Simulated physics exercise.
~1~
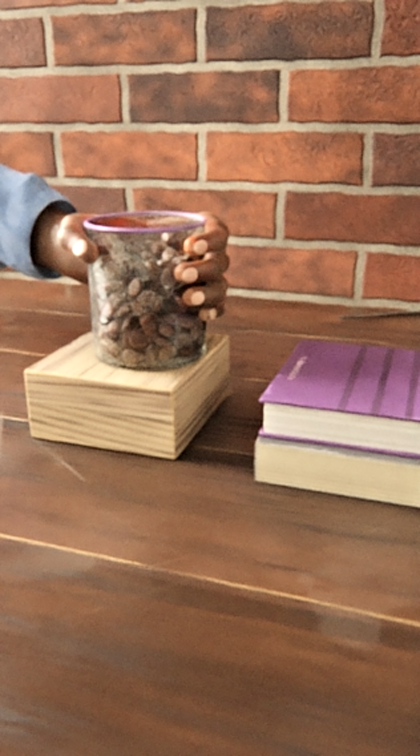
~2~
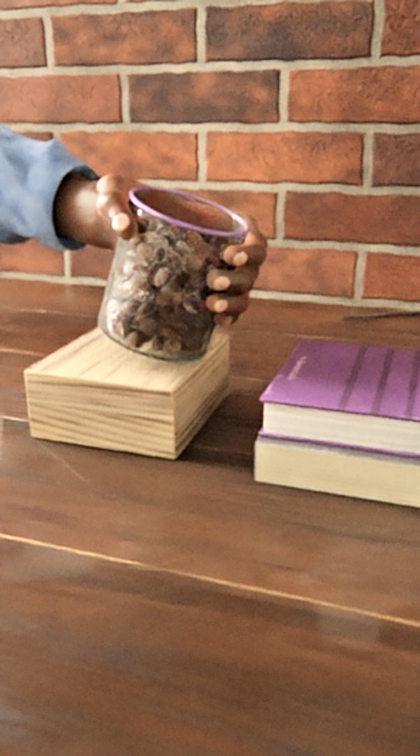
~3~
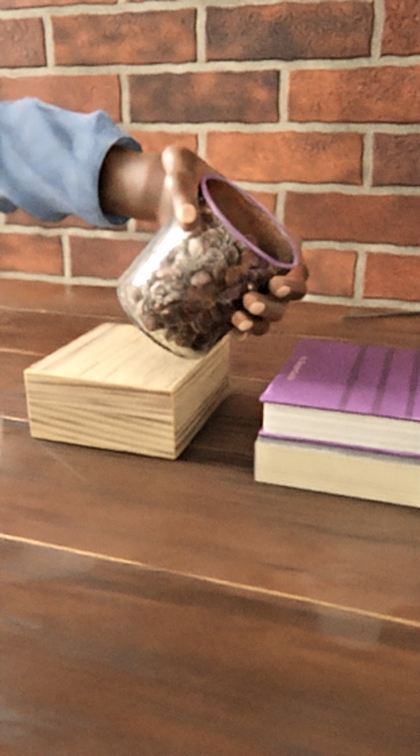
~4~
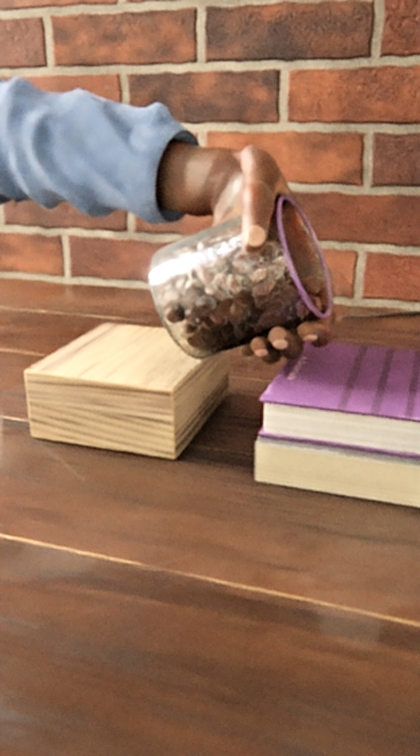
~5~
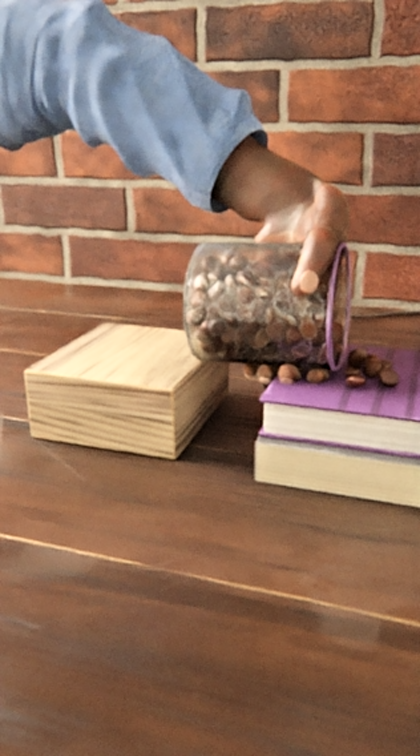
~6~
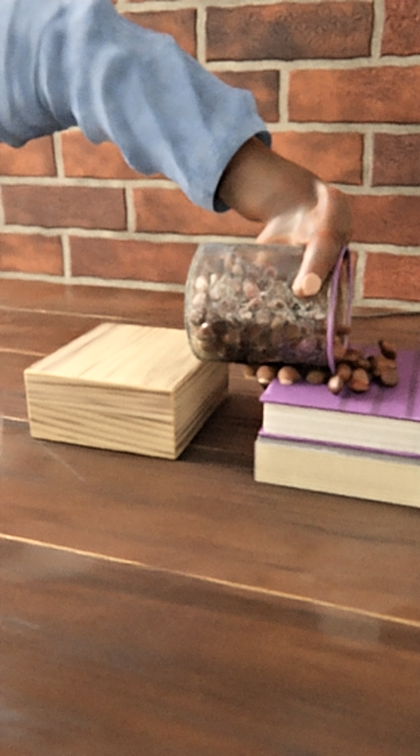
At first, a hand grips an open, see-through tub with a purple rim, filled with small brown pieces and standing upright on a pale wooden block. The hand lifts the tub and begins to lean it to the right, toward a stack of books with a purple one on top. It keeps tipping as it travels across the gap, with everything still inside. The tub then comes down on its side against the books, and some brown pieces spill over the rim onto the purple cover. It ends lying there, still held, with most of its load inside.
